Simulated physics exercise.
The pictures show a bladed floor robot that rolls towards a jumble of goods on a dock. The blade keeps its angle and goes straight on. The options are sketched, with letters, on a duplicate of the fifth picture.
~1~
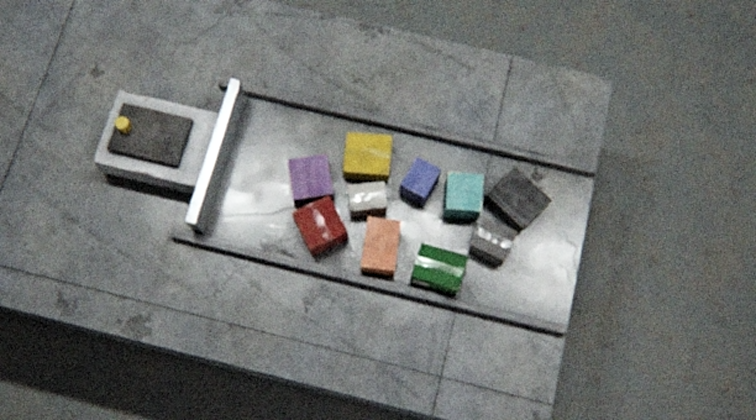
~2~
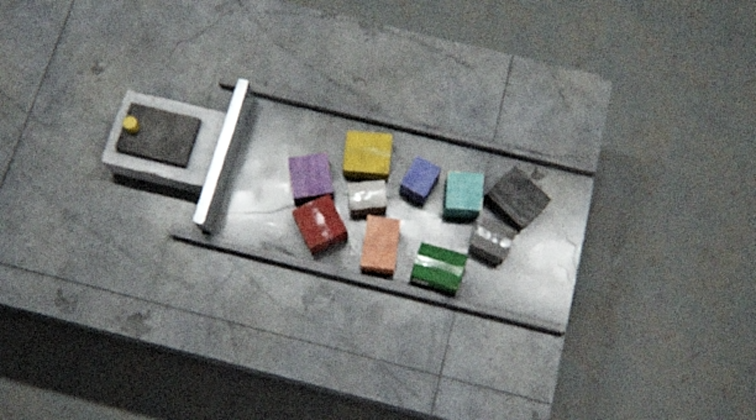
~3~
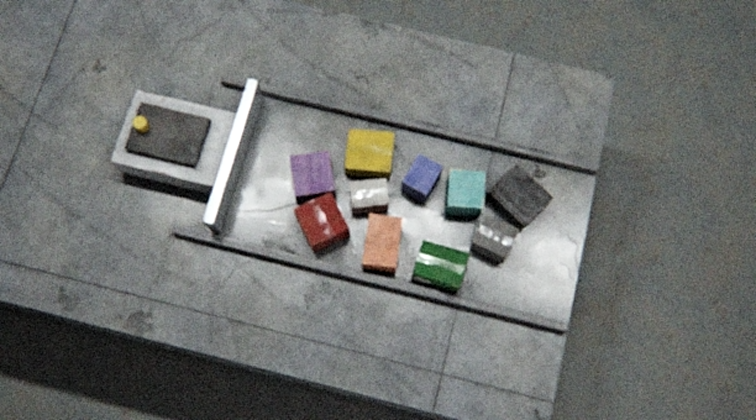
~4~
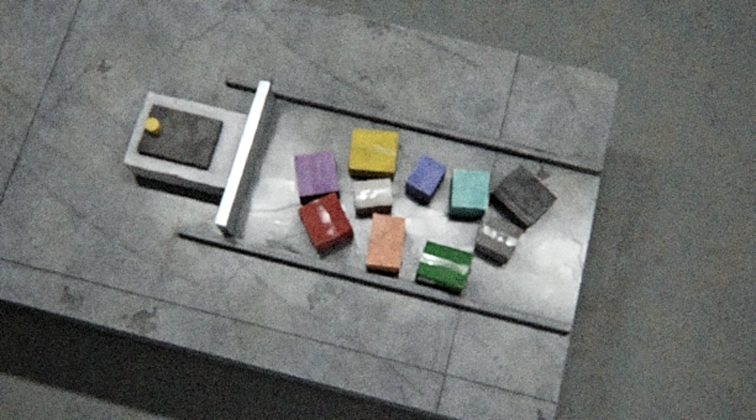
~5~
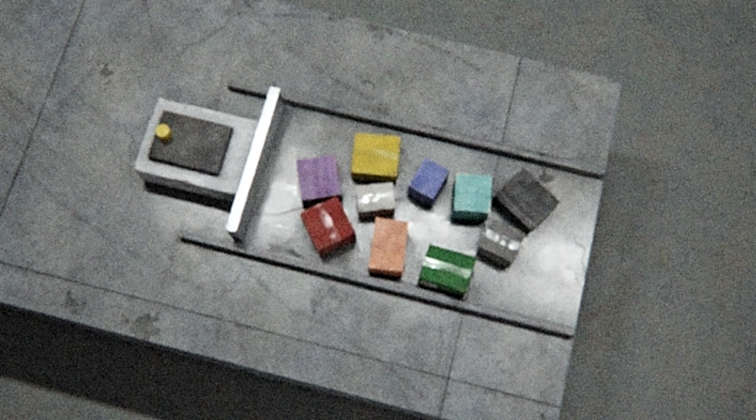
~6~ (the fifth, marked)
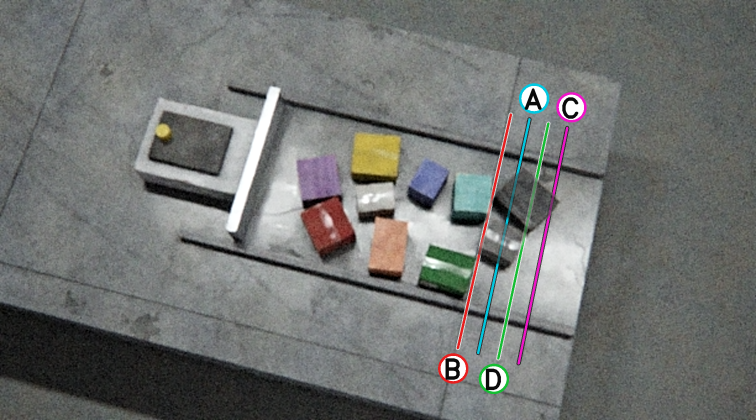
To begin with, a pale robot with a long white blade sits at the left of a dock, facing a jumble of coloured boxes between two dark rails. It then rolls slowly to the right, narrowing the gap to the purple and red boxes, while the goods stay in their places.
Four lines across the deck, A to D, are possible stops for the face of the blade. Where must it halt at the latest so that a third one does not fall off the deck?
Stop at B.
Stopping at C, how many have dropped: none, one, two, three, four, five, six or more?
By then, six or more.
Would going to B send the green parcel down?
By then, no.
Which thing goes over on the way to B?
The black crate.
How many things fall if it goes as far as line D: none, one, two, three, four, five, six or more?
By then, four.
On the marked copy, A at (505, 232); B at (485, 227); C at (544, 241); D at (524, 236).
Taking B. A third of the way, robot (278, 164); red box (348, 241); yellow parcel (399, 156).
Two thirds of the way, robot (361, 184); black crate (568, 205); green parcel (507, 286).
When it is over, robot (427, 200); black crate over the edge; green parcel (574, 302); one fallen.
As for the rest, A drops four; C drops seven; D drops four.
